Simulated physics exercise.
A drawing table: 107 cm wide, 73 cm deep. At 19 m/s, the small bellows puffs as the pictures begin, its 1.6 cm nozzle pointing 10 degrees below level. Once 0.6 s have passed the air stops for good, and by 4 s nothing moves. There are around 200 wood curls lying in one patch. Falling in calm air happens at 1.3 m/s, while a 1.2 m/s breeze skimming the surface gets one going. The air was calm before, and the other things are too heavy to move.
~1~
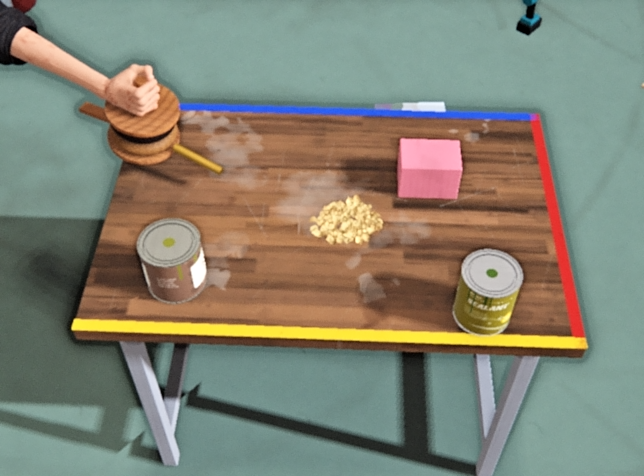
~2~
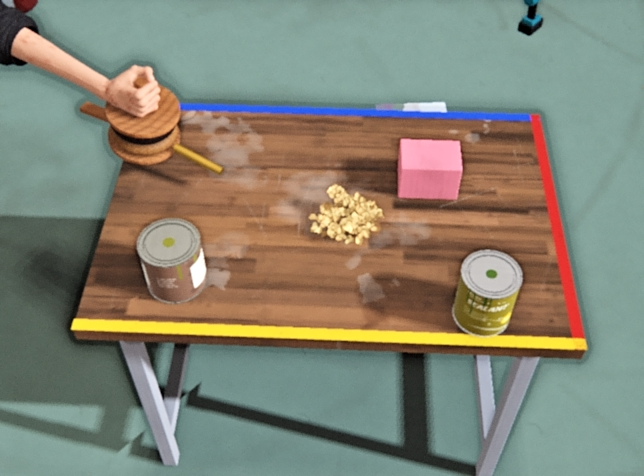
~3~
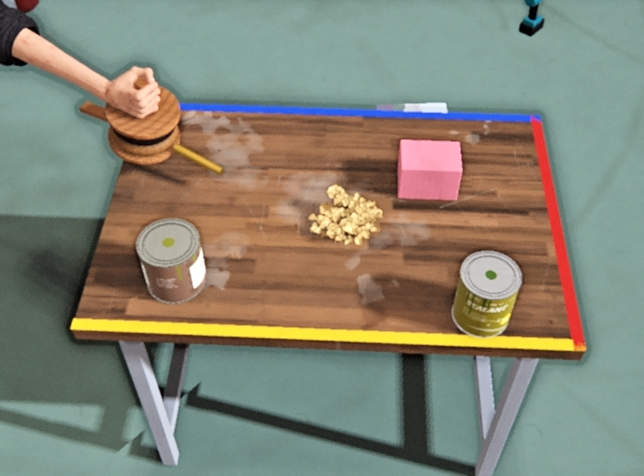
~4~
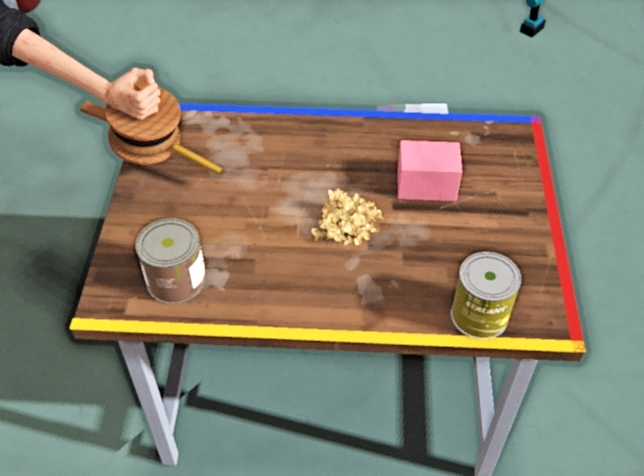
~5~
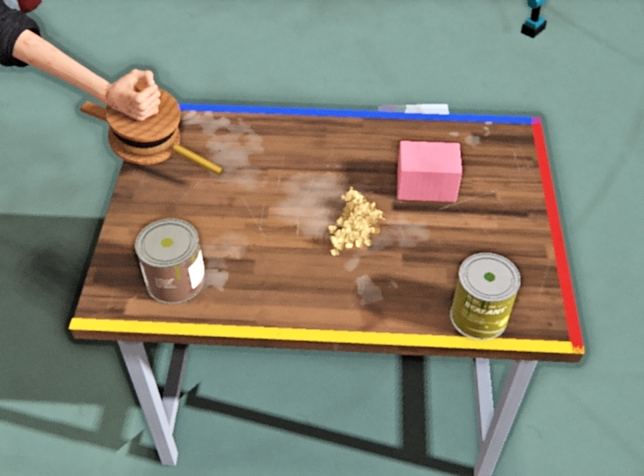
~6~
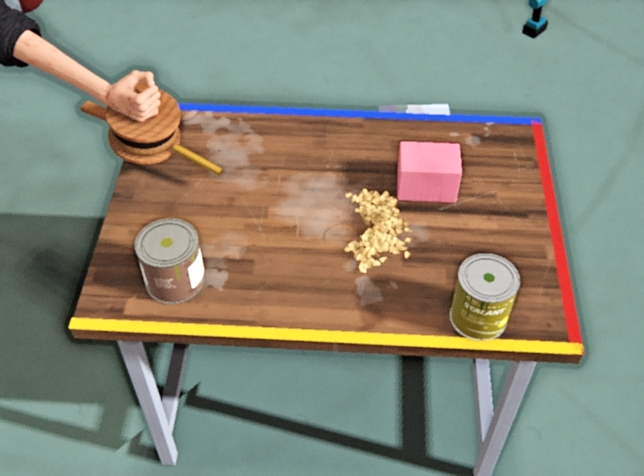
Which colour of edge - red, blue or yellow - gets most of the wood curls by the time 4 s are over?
Most go over the red edge.
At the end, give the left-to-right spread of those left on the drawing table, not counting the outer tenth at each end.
30 cm, give or take.
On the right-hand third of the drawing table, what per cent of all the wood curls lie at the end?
I'd estimate around 25 per cent.
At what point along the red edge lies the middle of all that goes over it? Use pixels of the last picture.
(568, 265).
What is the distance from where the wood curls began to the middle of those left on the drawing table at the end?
The middle ends up about 30 cm from the start.
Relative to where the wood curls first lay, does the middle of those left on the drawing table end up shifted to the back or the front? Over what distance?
To the back, by about 5 cm.
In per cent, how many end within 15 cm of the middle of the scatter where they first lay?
Around 5 in a hundred.
Then, 0.6 s after the last picture the count stands so, 54 % are over the red edge, 8 % over the yellow edge and 0 % over the blue edge; the middle of those left on the top is near (475, 210).
Then, 1.0 s after the last picture the count stands so, 60 % are over the red edge, 8 % over the yellow edge and 0 % over the blue edge; the middle of those left on the top is near (464, 209).
Then, 2.0 s after the last picture the count stands so, 60 % are over the red edge, 8 % over the yellow edge and 0 % over the blue edge; the middle of those left on the top is near (464, 209).
Then, 3.8 s after the last picture, at the end, 60 % are over the red edge, 8 % over the yellow edge and 0 % over the blue edge; the middle of those left on the top is near (464, 209).
